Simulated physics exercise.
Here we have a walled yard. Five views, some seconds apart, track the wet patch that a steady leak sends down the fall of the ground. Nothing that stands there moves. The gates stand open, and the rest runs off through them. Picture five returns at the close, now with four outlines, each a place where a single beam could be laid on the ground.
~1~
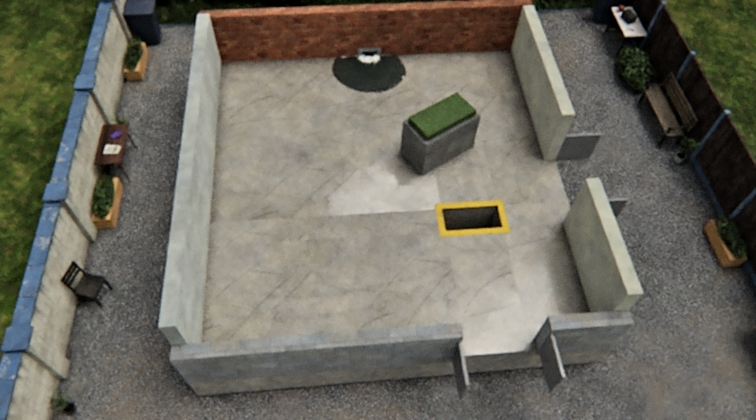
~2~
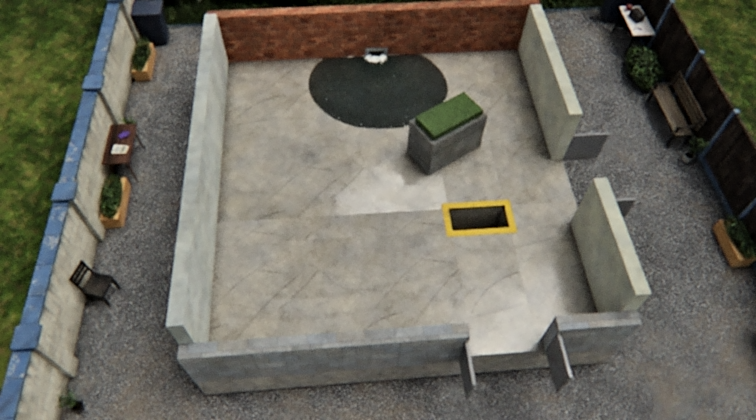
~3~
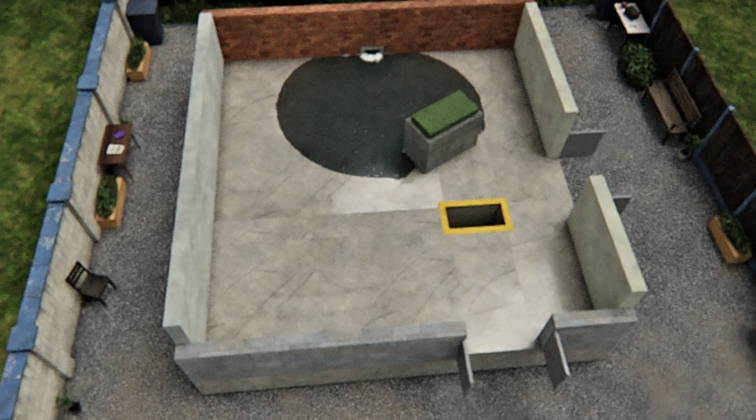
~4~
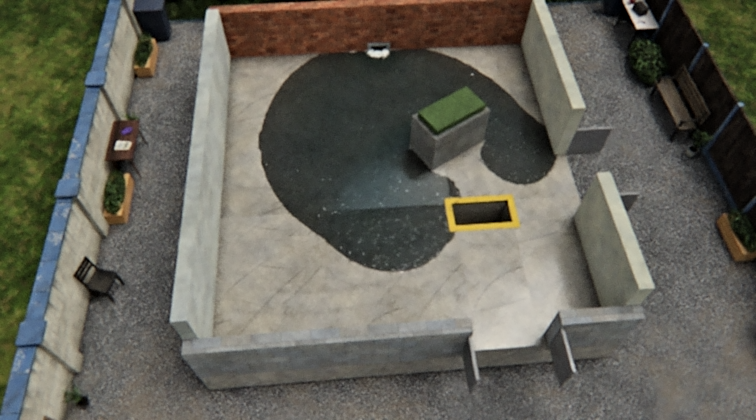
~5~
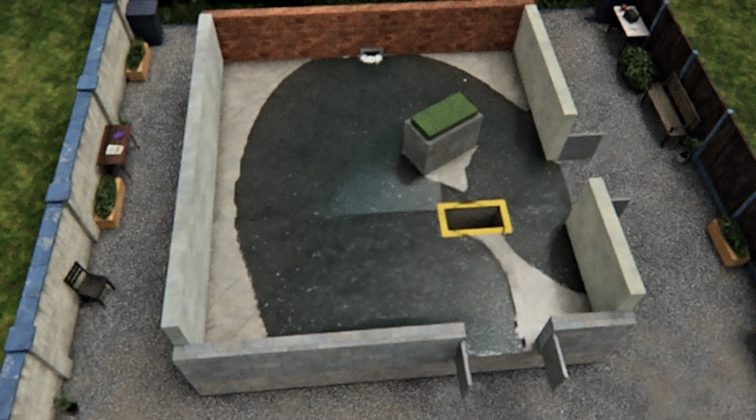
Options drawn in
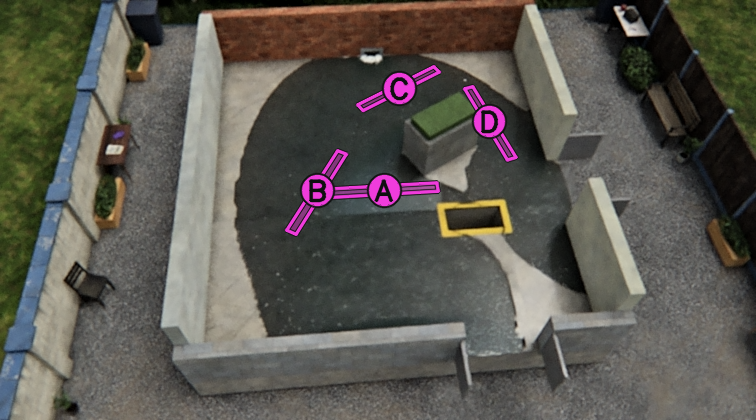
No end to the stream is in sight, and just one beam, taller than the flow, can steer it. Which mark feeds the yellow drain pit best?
Place D.
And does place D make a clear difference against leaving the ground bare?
Yes, by a good deal.
In magenta, A from (331, 193) to (437, 187); B from (291, 232) to (342, 152); C from (360, 107) to (436, 69); D from (468, 87) to (511, 158).
If A is chosen, about 6 % of the stream goes into the yellow drain pit, about 93 % out by the gates.
If B is chosen, about 6 % of the stream goes into the yellow drain pit, about 93 % out by the gates.
If C is chosen, about 4 % of the stream goes into the yellow drain pit, about 96 % out by the gates.
If D is chosen, about 14 % of the stream goes into the yellow drain pit, about 85 % out by the gates.
